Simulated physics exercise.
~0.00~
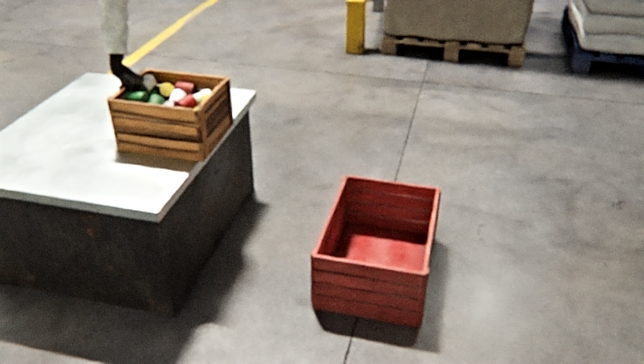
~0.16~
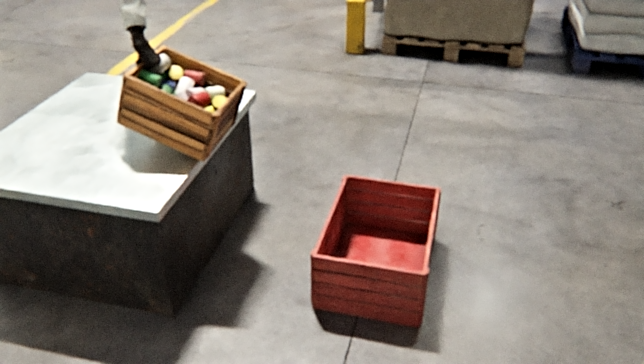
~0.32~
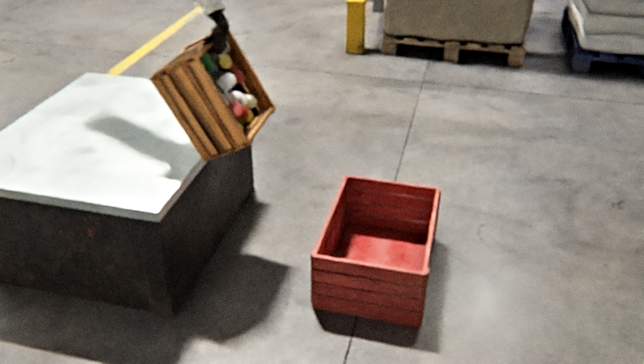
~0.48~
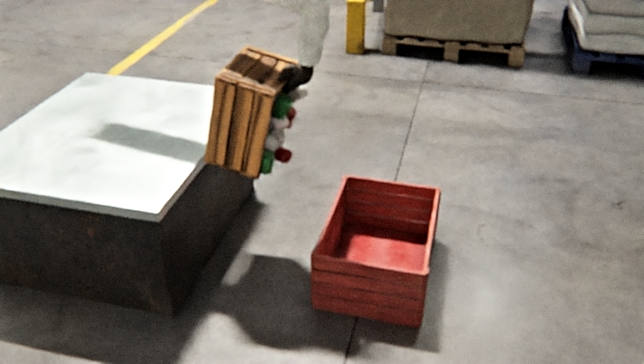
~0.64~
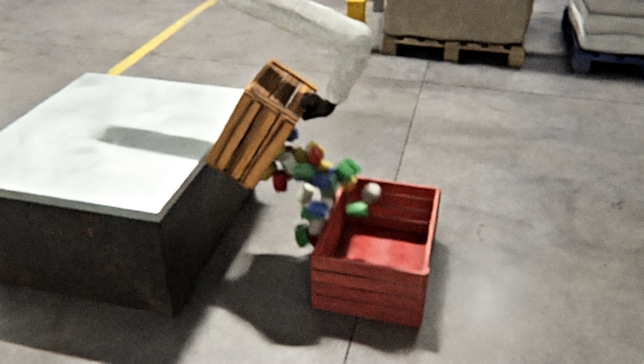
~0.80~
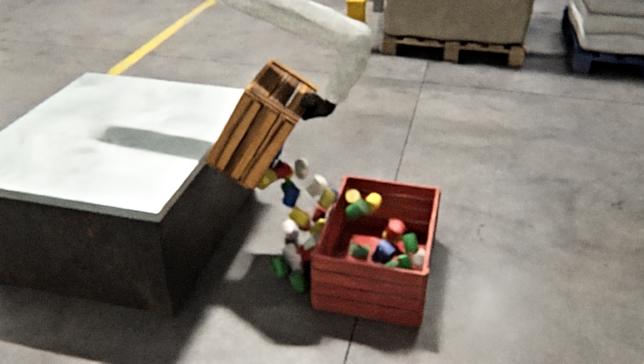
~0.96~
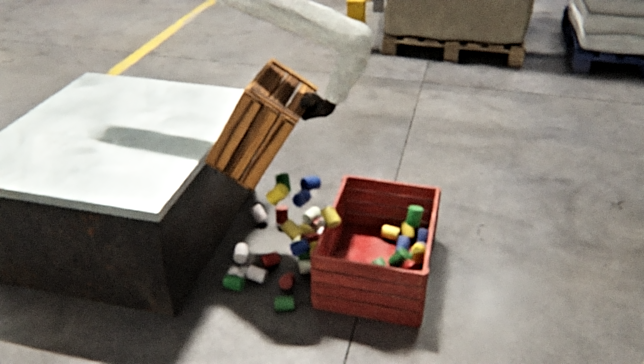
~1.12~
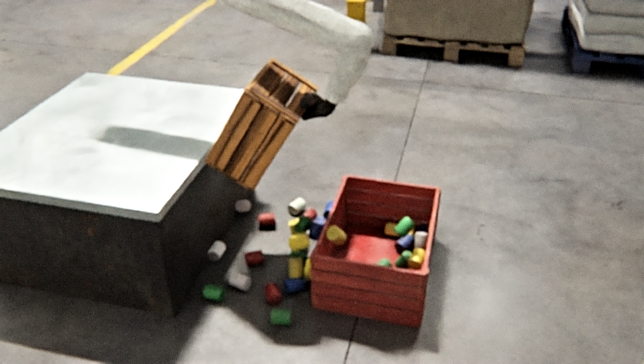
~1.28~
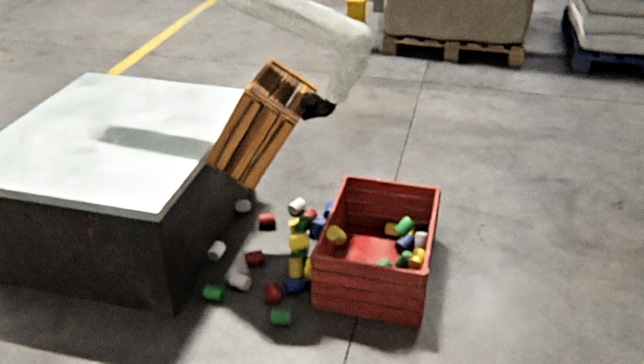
On a concrete warehouse floor, a wooden crate full of small colourful jars sits on a pale-topped bench, with an empty red trough standing below to the right. A robotic-looking arm grips the crate, lifts its far side and swings it rightward over the bench edge. The crate tips past upright until its open side faces down, and jars begin to drop. They pour out in a loose stream, some landing in the trough and many striking the floor short of it. The fallen jars roll and settle between bench and trough, leaving more outside than in, while the emptied crate stays tilted.
